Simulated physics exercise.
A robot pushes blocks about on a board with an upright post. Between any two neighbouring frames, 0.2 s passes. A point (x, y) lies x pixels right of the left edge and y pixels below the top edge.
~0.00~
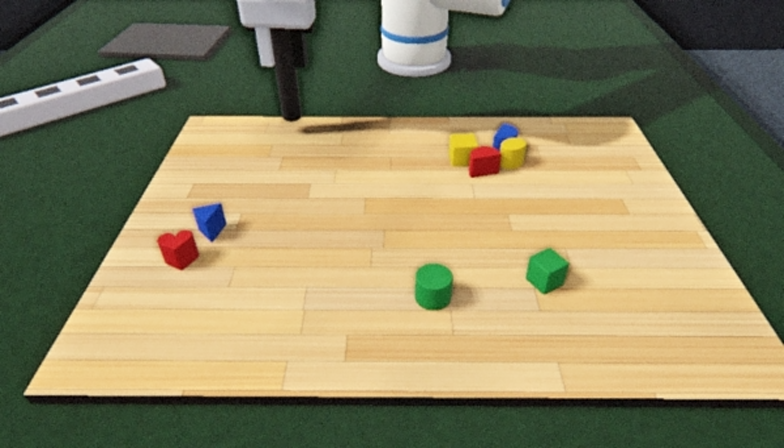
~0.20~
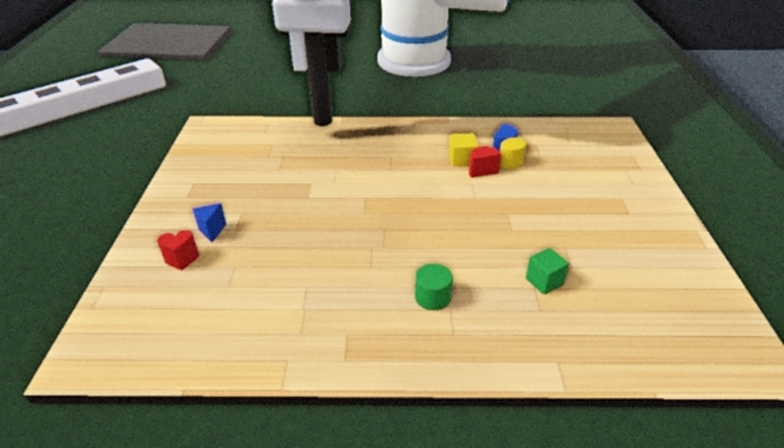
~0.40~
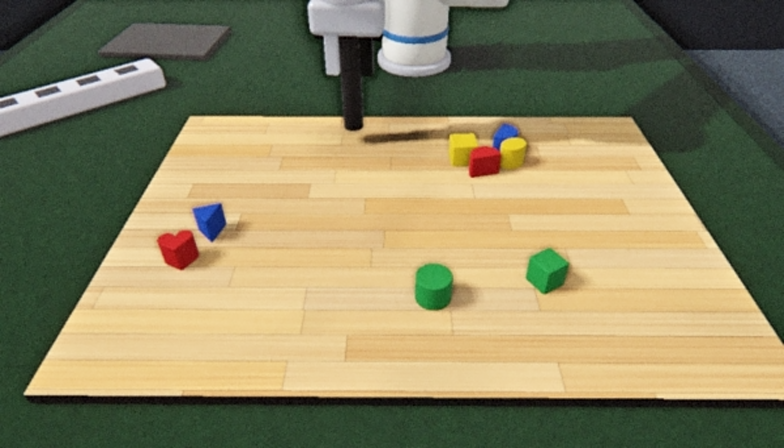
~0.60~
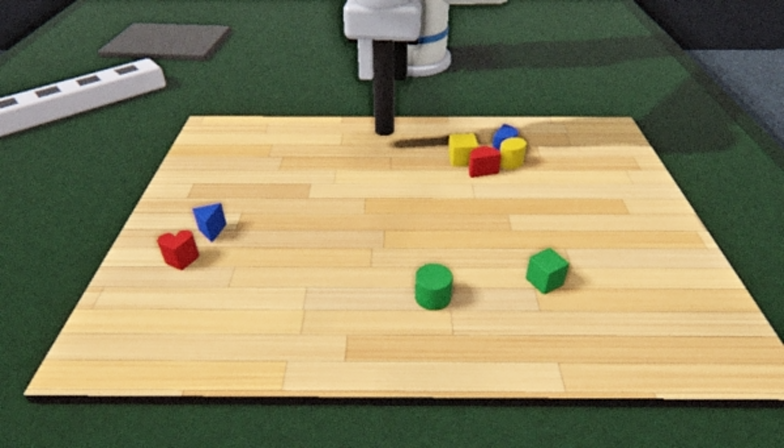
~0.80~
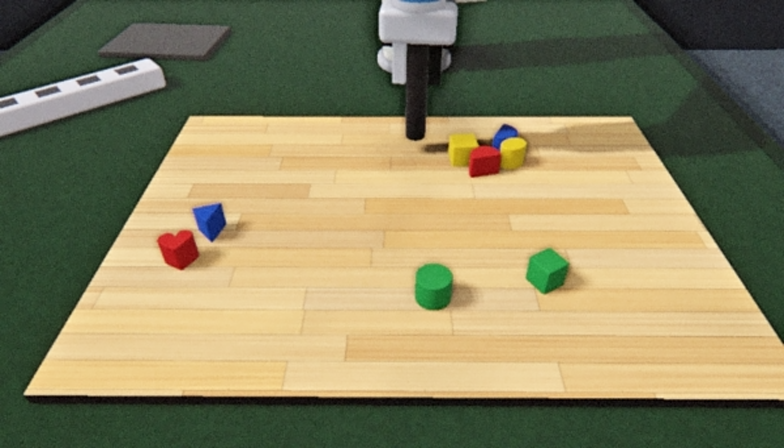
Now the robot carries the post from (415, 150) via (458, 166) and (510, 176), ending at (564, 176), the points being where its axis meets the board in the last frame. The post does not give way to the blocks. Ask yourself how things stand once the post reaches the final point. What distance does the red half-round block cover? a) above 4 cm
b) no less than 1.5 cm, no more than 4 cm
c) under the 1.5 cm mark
It's a.
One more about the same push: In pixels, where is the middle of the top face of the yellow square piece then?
I'd guess (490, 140).
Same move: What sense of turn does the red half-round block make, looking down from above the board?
Clockwise, looking down.
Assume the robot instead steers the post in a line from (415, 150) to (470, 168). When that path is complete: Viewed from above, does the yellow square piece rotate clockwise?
I'd say no.
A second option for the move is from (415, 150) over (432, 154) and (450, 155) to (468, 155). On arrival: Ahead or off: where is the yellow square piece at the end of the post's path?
That block remains ahead.
What follows on the original path. One third of the way, post (460, 153); yellow square piece (479, 140), turned 25° anticlockwise; red half-round block (489, 153), turned 20° clockwise.
Two thirds of the way, post (514, 162); yellow square piece (490, 140), turned 70° anticlockwise; red half-round block (540, 161), turned 25° clockwise; blue half-round block (508, 130).
At the end, post (567, 162); yellow square piece (490, 140), turned 70° anticlockwise; red half-round block (585, 169), turned 70° clockwise; blue half-round block (508, 130); yellow elliptical block still.
